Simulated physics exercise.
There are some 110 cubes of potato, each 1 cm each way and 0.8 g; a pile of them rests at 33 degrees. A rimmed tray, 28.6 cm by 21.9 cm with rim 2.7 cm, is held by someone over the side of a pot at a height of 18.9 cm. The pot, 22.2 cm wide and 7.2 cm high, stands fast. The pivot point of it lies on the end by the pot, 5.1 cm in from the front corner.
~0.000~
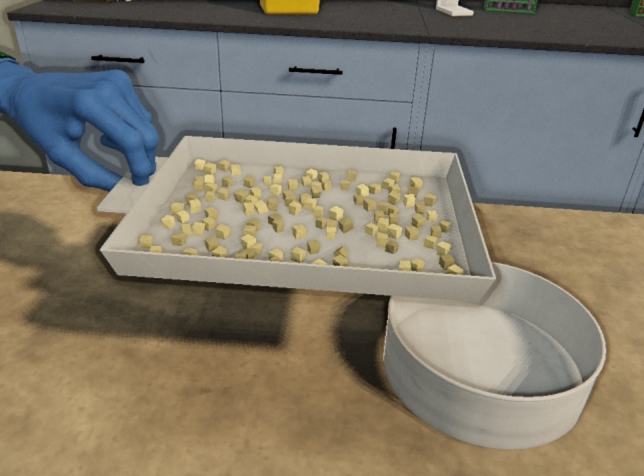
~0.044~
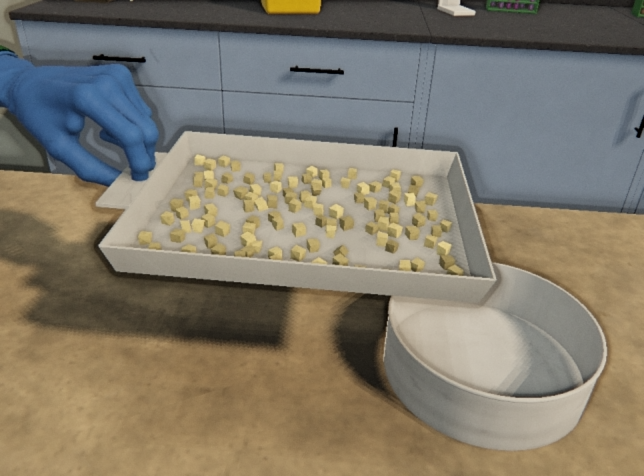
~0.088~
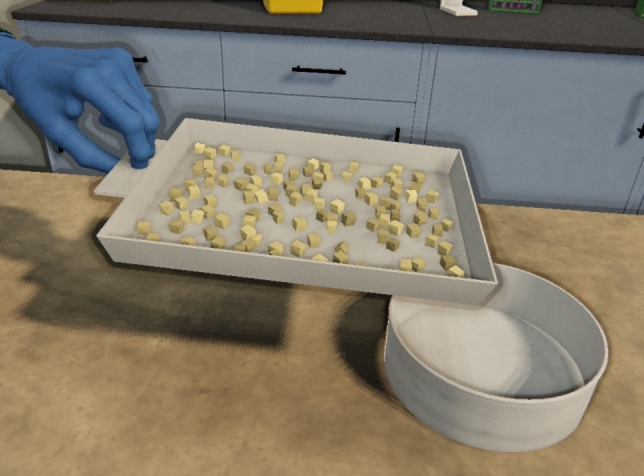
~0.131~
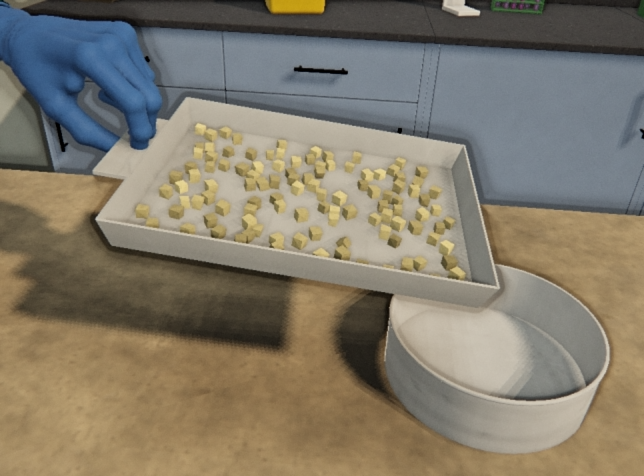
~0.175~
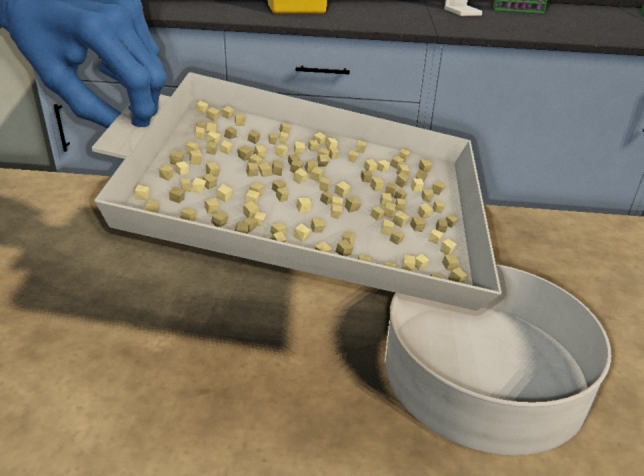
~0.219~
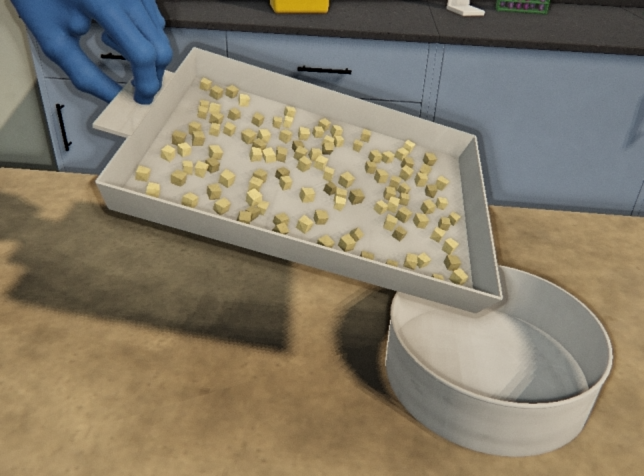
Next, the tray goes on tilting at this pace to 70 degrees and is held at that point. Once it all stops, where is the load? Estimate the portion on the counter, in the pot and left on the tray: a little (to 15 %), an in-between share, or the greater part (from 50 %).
Counter: The greater part; pot: A little; left on the tray: An in-between share.
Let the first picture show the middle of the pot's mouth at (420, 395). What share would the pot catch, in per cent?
I'd expect near 40 per cent.
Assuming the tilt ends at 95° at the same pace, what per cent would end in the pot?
That comes out at some 0 per cent.
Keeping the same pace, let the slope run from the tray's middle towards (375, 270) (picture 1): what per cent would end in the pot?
Something like 0 in a hundred.
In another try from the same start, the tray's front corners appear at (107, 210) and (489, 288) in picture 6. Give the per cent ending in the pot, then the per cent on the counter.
The pot gets 0 and the counter 60.
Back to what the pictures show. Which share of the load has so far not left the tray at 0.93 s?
Close to 40 in a hundred parts of the load.
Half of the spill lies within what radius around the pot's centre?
I'd say around 22 centimetres.
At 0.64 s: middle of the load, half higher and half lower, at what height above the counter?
The halfway line is at about 24 cm.
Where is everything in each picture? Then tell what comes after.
In the first frame, tray tilt 0 degrees, front corners at (113, 245) and (484, 273); middle of the pieces at (318, 212); pot at (493, 319).
In the second frame, tray tilt 1 degrees, front corners at (112, 242) and (485, 274); middle of the pieces at (318, 210).
In the third frame, tray tilt 3 degrees, front corners at (110, 232) and (486, 277), lowest corner right front; middle of the pieces at (319, 204).
In the fourth frame, tray tilt 8 degrees, front corners at (109, 216) and (488, 281), lowest corner right front; middle of the pieces at (321, 195).
In the fifth frame, tray tilt 12 degrees, front corners at (109, 197) and (491, 285), lowest corner right front; middle of the pieces at (324, 184).
In the sixth frame, tray tilt 17 degrees, front corners at (110, 179) and (492, 290), lowest corner right front; middle of the pieces at (328, 174); pot at (498, 323). Its pace works out near 105 degrees a second.
After 0.47 s, tilt 44 degrees; the tray holds 100 %, the pot 0 %.
After 0.64 s, tilt 62 degrees; the tray holds 100 %, the pot 0 %.
Then, at 0.93 s, tilt 70 degrees; the tray holds 40 %, the pot 0 %.
At rest (2.6 s), counter 70 %, pot 5 %, tray 25 %.
